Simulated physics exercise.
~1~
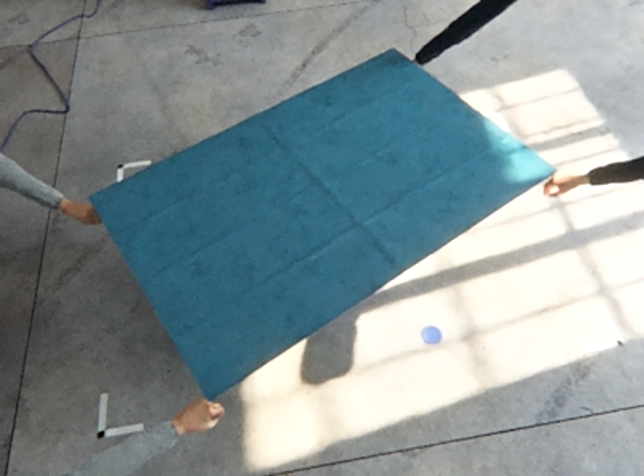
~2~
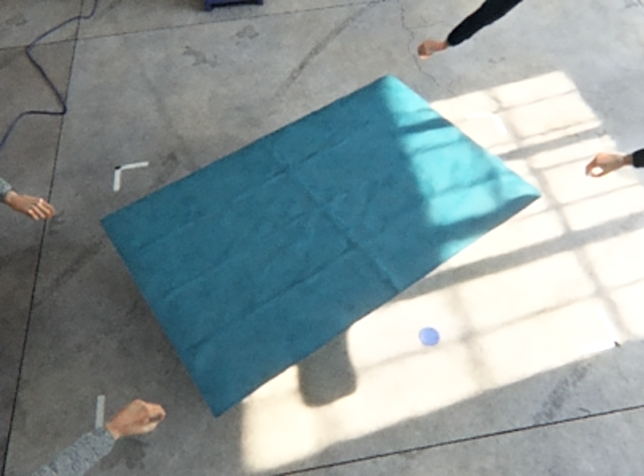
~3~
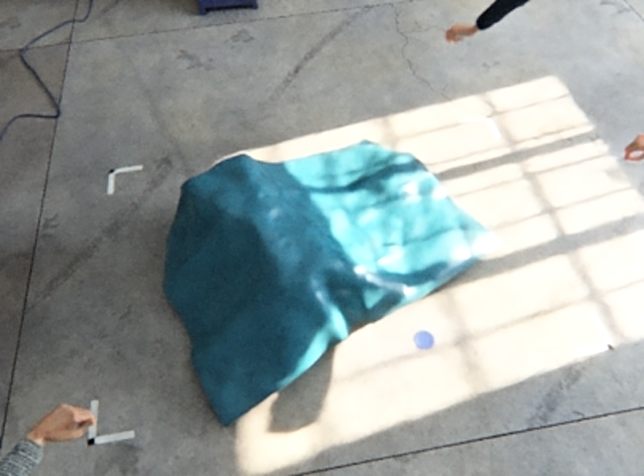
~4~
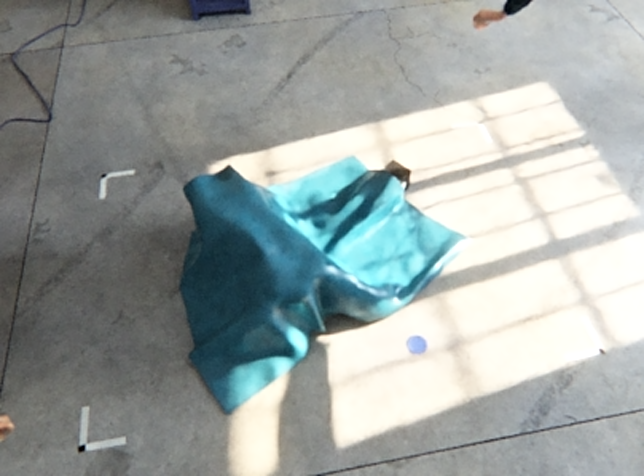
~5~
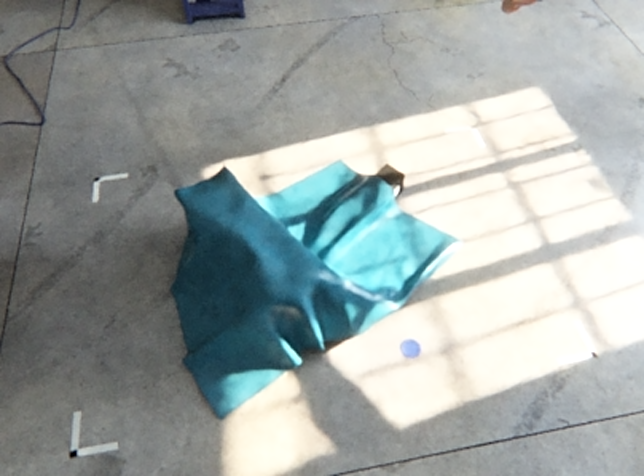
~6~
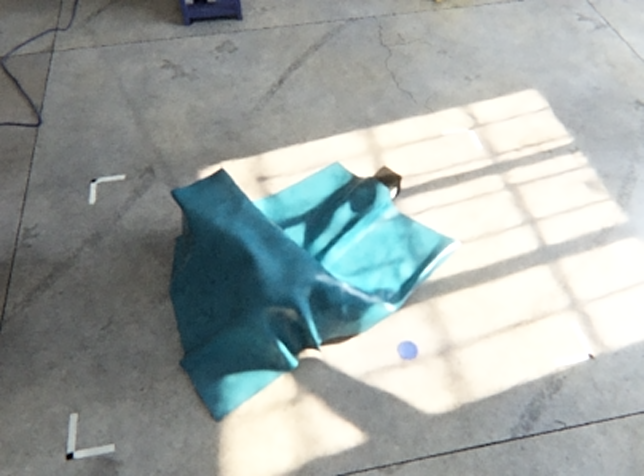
Hands releasing a flat teal tarp that drops and crumples over hidden objects on a sunlit concrete floor, settling in peaked folds.
